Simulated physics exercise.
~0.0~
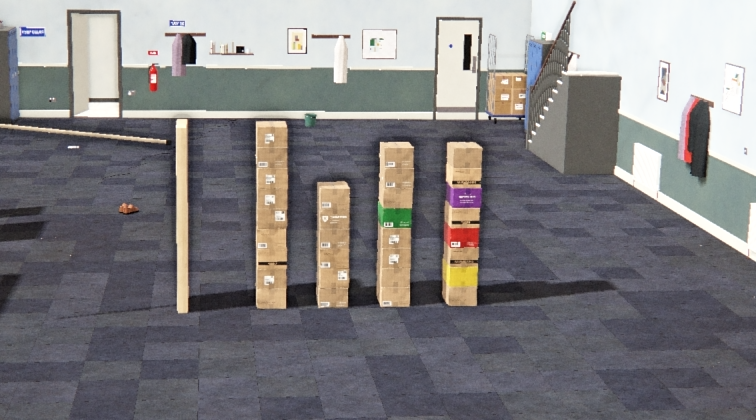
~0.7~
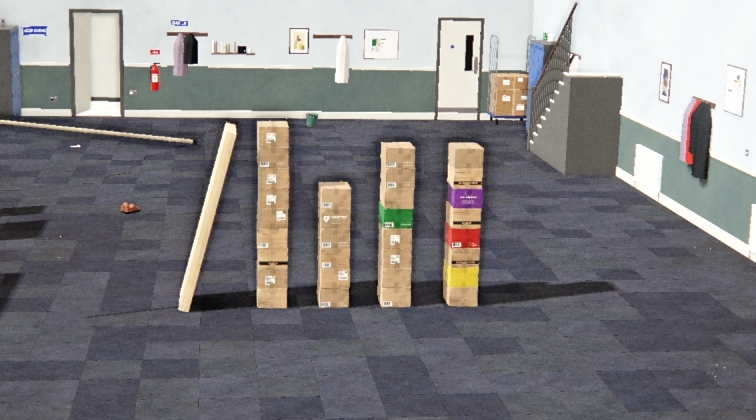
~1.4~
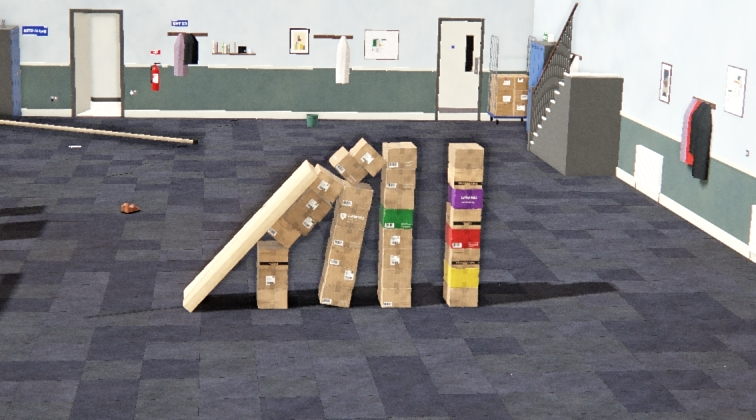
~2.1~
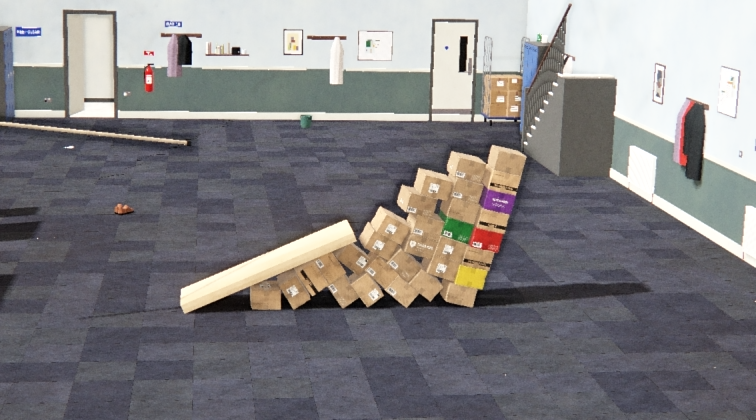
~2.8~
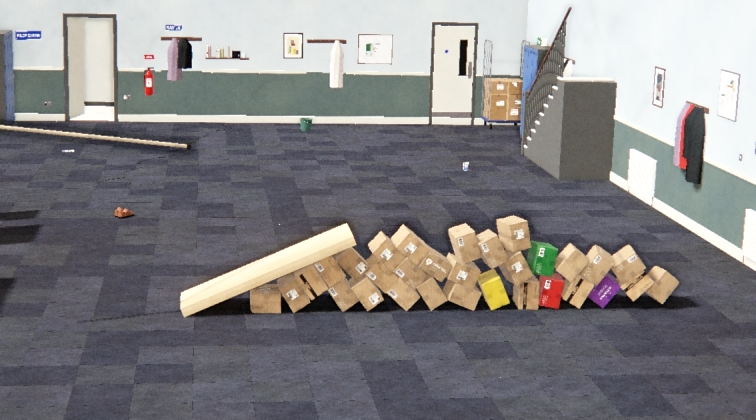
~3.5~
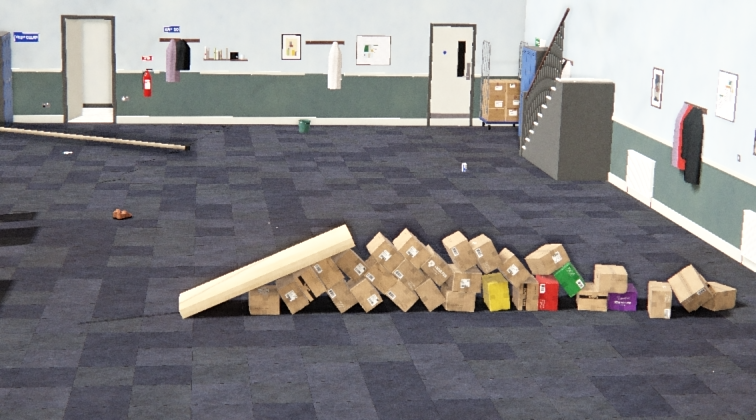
Wooden board tipping right into a row of stacked cardboard cartons, toppling the columns one after another into a low, scattered heap.
